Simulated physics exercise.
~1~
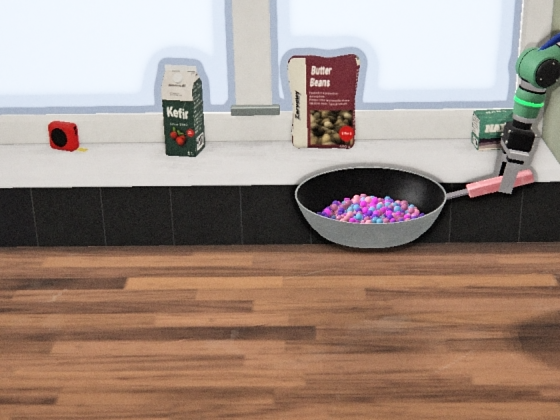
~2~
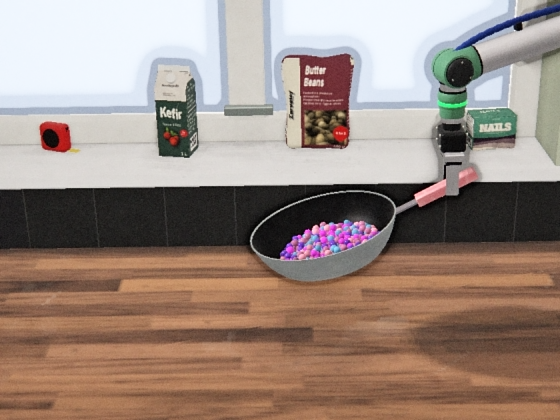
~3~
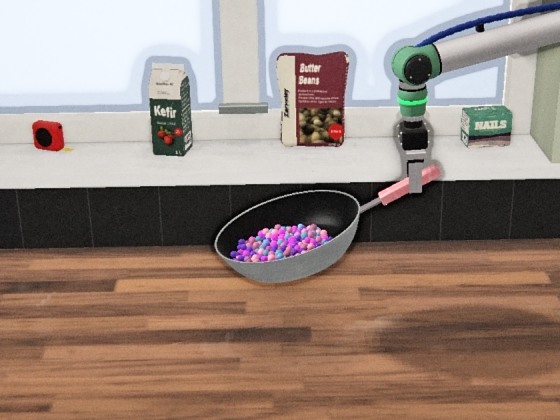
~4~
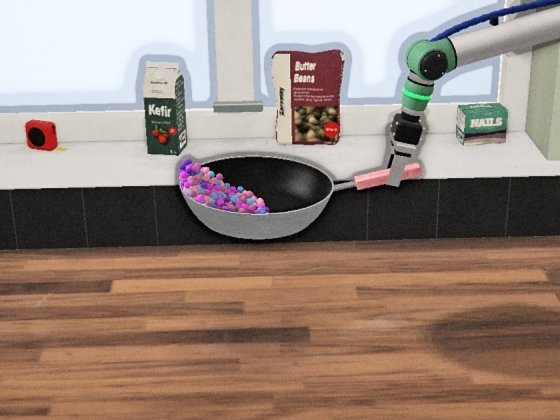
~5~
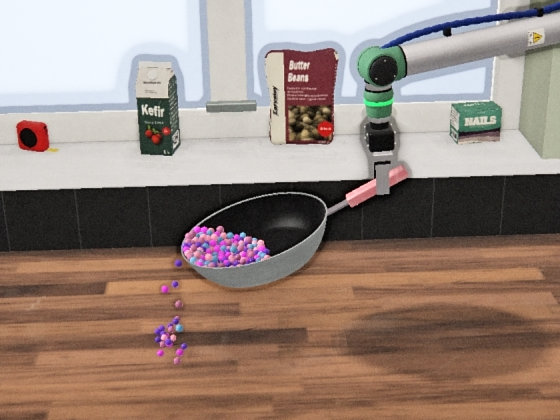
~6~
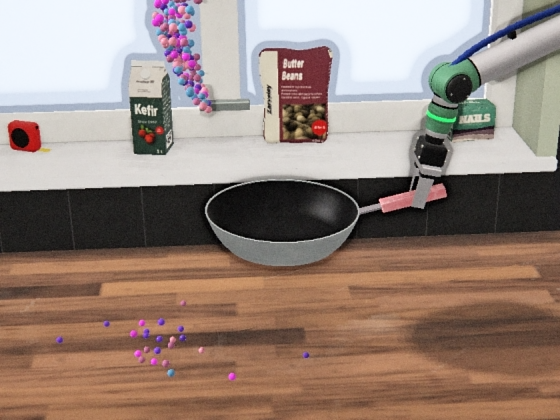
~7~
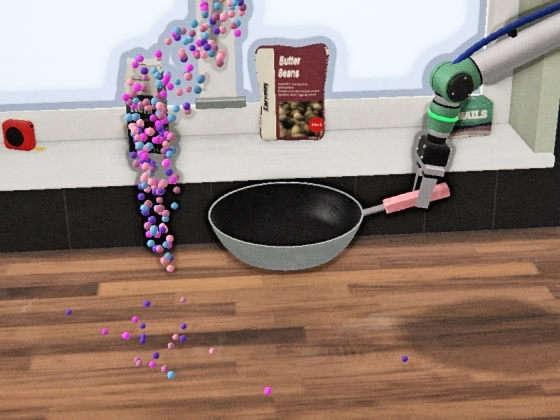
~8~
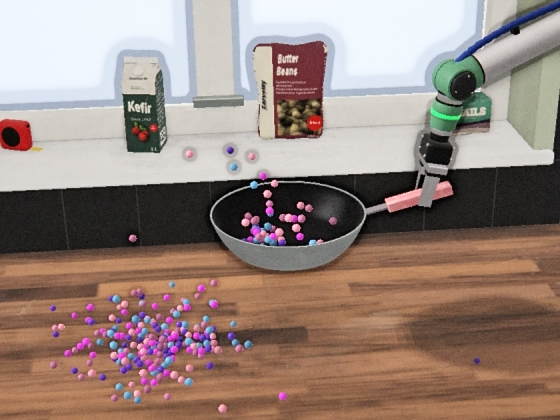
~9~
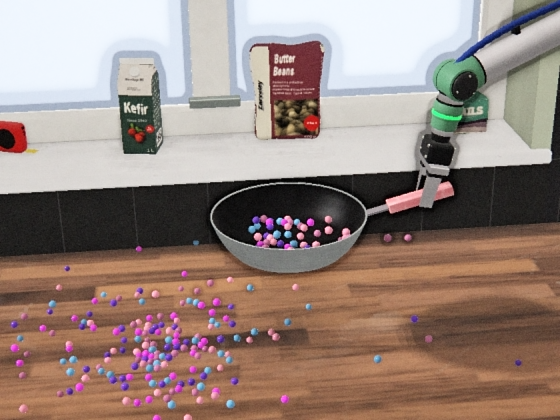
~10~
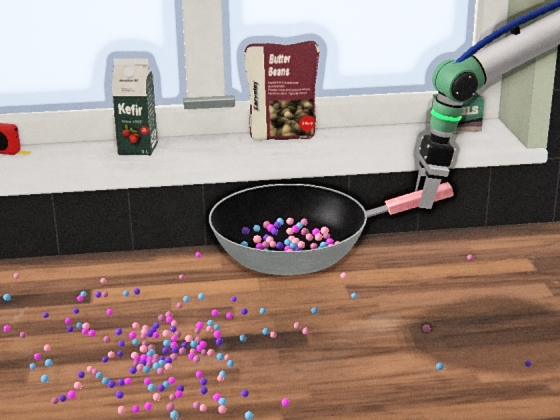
A green and grey robot arm at the right grips the pink handle of a grey frying pan holding pink, purple and blue balls, seen from the front above a wooden counter. Behind it, a white windowsill over dark tiles holds a red gadget, a Kefir carton, a Butter Beans packet and a green box of nails. The arm swings the pan left, dipping and tilting it, then lifts it level as the balls pile against its left side. It tips again, spilling some, then jerks back, flinging the rest high. They rain down, most scattering across the counter and a smaller share landing in the now still pan.
